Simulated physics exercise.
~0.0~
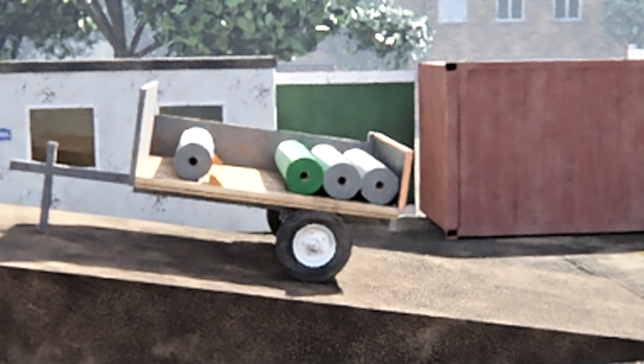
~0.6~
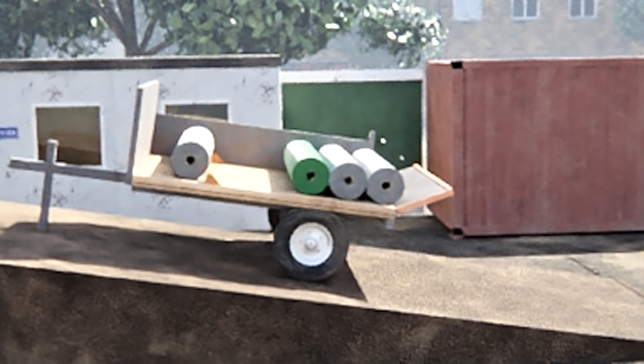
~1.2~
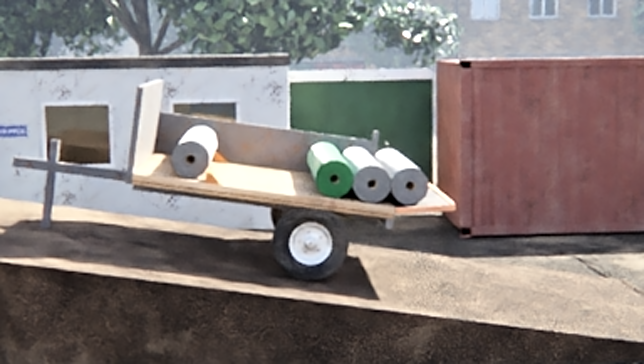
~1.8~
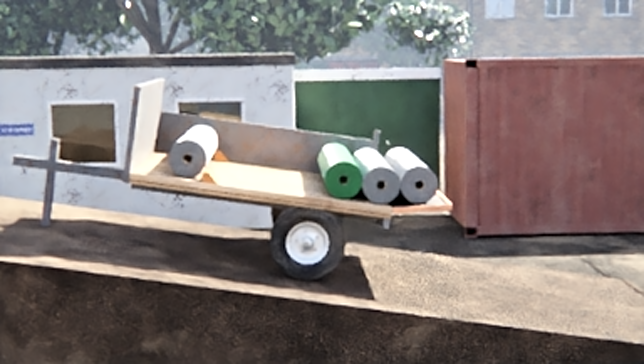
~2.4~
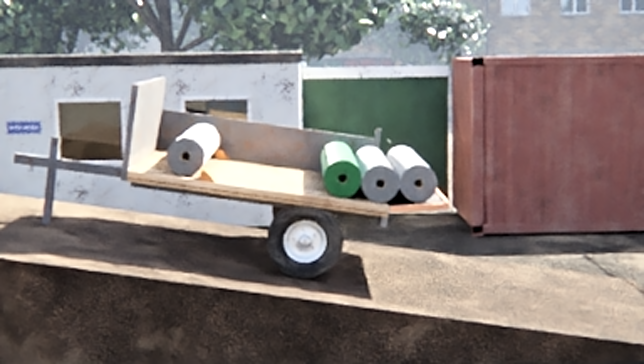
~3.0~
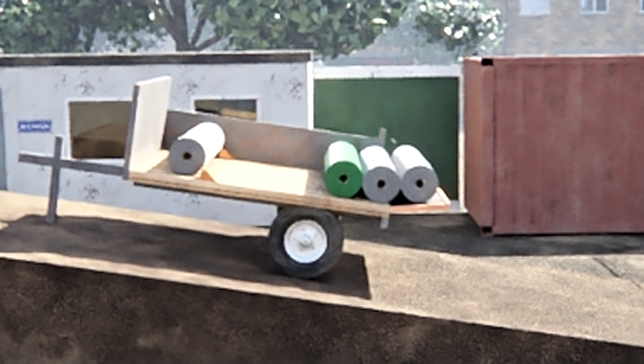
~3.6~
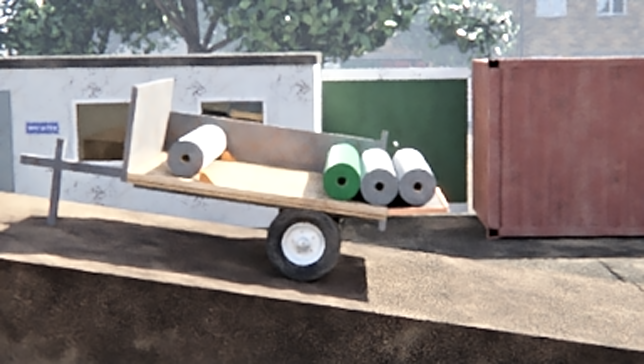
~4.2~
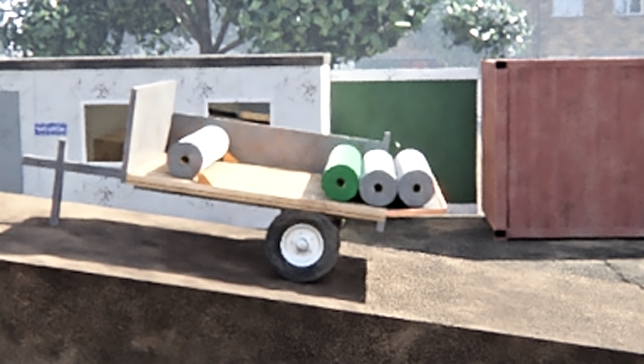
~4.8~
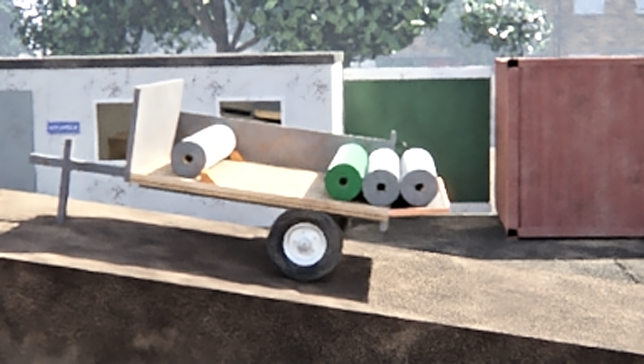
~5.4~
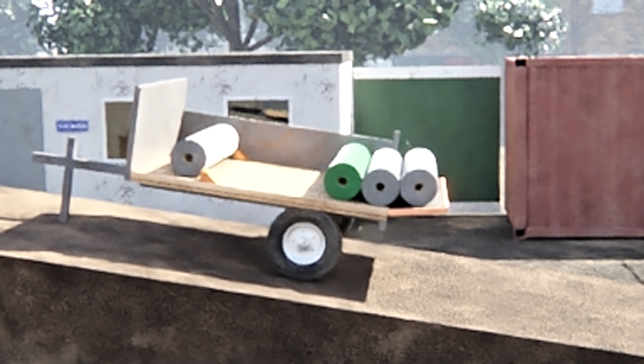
On a sloping yard, a flat trailer carried a green roll and three grey ones as its tailgate dropped open on the right; the green roll and the two beside it rolled a little way right, then stopped, all still aboard.
